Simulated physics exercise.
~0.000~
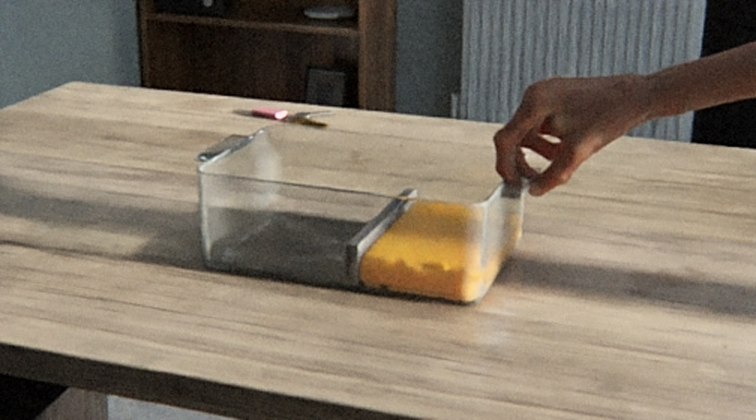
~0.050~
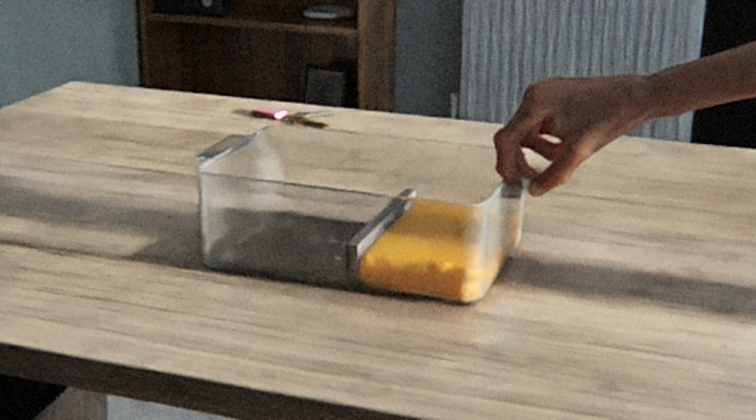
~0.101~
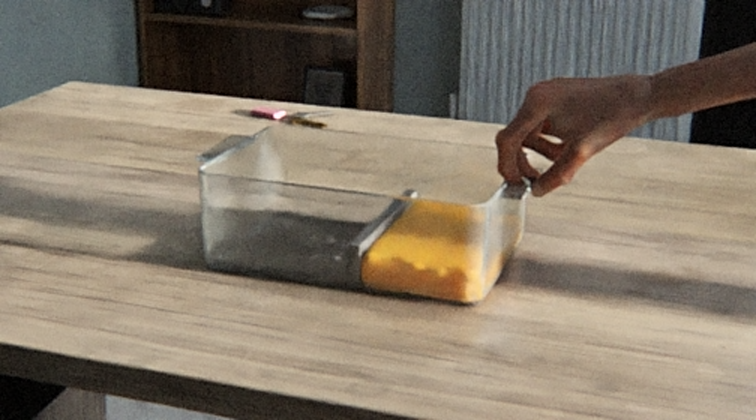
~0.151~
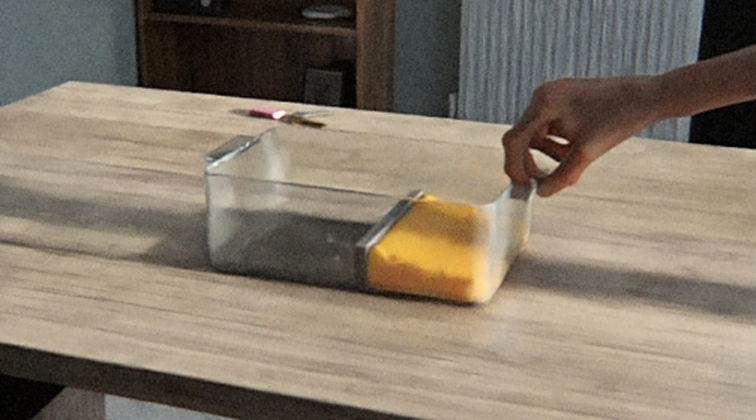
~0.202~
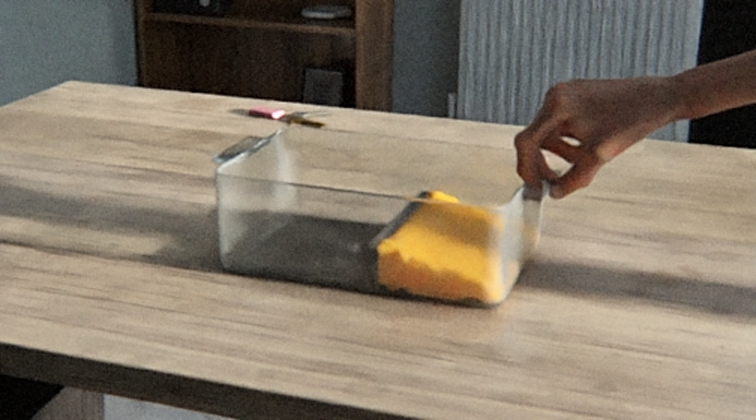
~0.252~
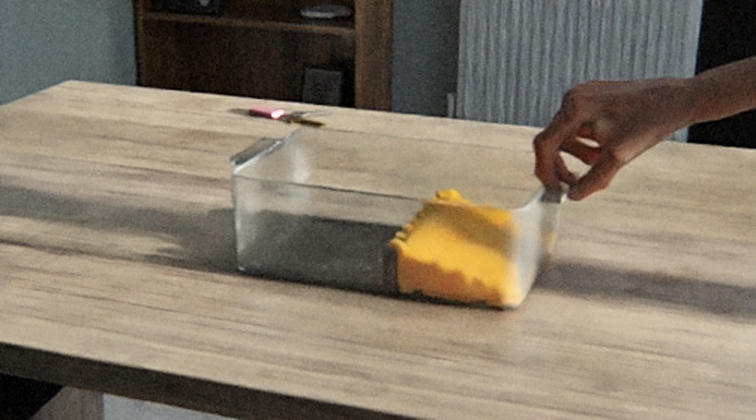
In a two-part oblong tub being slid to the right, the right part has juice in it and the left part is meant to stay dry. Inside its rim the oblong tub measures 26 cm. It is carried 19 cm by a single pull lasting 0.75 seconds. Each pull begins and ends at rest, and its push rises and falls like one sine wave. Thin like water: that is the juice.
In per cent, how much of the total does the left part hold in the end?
About 5 per cent.
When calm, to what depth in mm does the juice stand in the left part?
Depth: Around 2 mm.
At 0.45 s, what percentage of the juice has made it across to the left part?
Share: Around 4 percent.
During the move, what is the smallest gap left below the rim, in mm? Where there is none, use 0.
Roughly 40 mm.
By 0.45 s it has gone 13 cm; 4 per cent is on the left side and 0 is out of the oblong tub.
By 0.65 s it has gone 19 cm; 4 per cent is on the left side and 0 is out of the oblong tub.
By 0.84 s it has gone 19 cm; 4 per cent is on the left side and 0 is out of the oblong tub.
By 1.04 s it has gone 19 cm; 4 per cent is on the left side and 0 is out of the oblong tub.
At rest 5 per cent is on the left side and 0 is out of the oblong tub.
